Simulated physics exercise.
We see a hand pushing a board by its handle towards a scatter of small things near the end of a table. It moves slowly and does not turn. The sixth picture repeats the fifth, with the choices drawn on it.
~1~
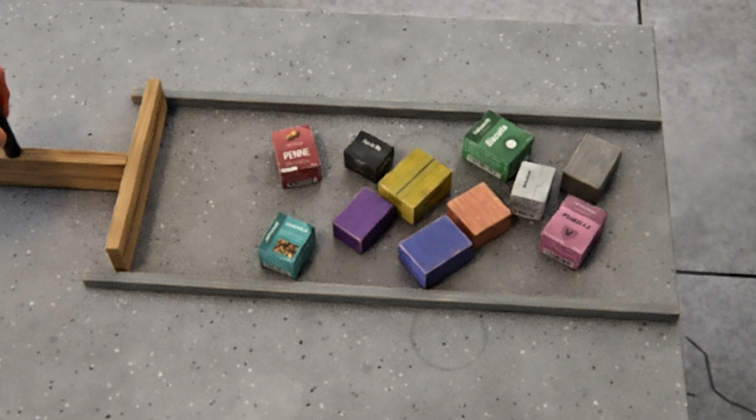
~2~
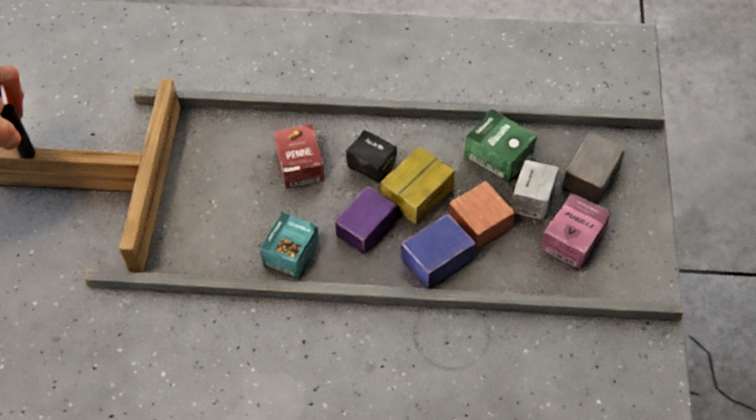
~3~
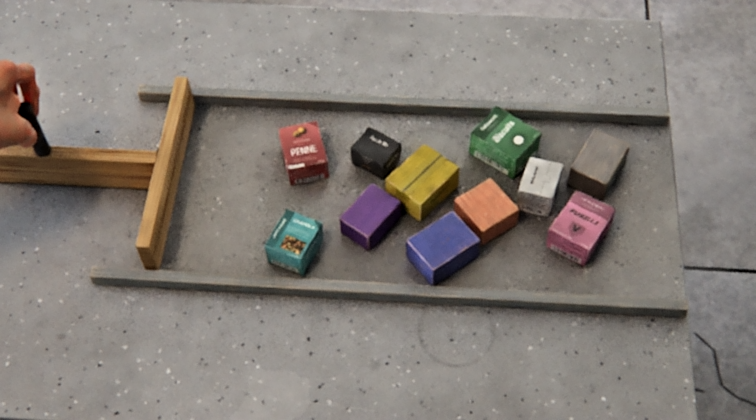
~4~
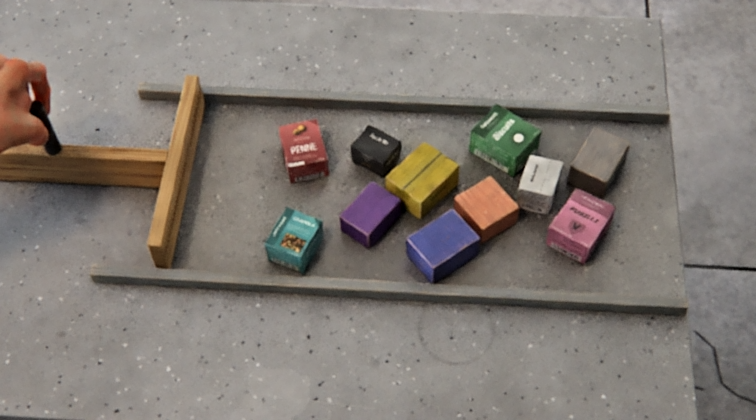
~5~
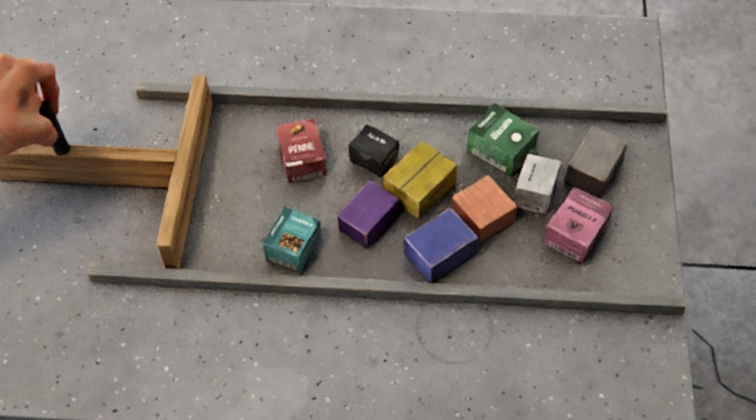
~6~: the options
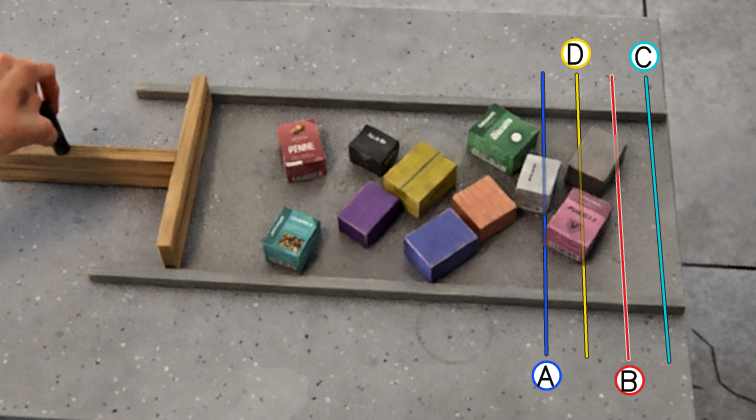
On a speckled grey tabletop, a hand slowly pushes a wooden board by its handle to the right between two rails, closing some of the gap to a scatter of colourful boxes and blocks, which stay still and untouched.
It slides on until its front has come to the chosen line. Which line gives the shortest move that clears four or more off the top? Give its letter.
As far as mark D.
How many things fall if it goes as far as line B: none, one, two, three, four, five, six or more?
By then, six or more.
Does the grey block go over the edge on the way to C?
By then, yes.
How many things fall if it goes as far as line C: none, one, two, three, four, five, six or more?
By then, six or more.
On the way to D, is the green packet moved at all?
Yes.
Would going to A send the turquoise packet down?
No.
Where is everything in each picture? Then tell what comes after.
In the first picture, blue block (435, 252); yellow box (415, 186); green packet (498, 146).
In the second picture, board (147, 159); black packet (371, 157).
In the third picture, board (162, 157); purple block (371, 217).
In the fourth picture, board (174, 155); white box (540, 184).
In the fifth picture, board (182, 155); pink packet (579, 225); turquoise packet (293, 240); blue block (441, 245).
On the marked copy, A at (544, 202); B at (619, 205); C at (657, 207); D at (581, 204).
Following D. Soon after the start, board (323, 162); turquoise packet (347, 241); black packet (403, 150).
Later, board (469, 169); grey block (652, 163); pink packet (628, 227).
In the end, board (581, 175); pink packet over the edge; white box over the edge; six fallen.
As for the rest, A drops only three; B drops eight, but is farther than needed; C drops ten, but is farther than needed.
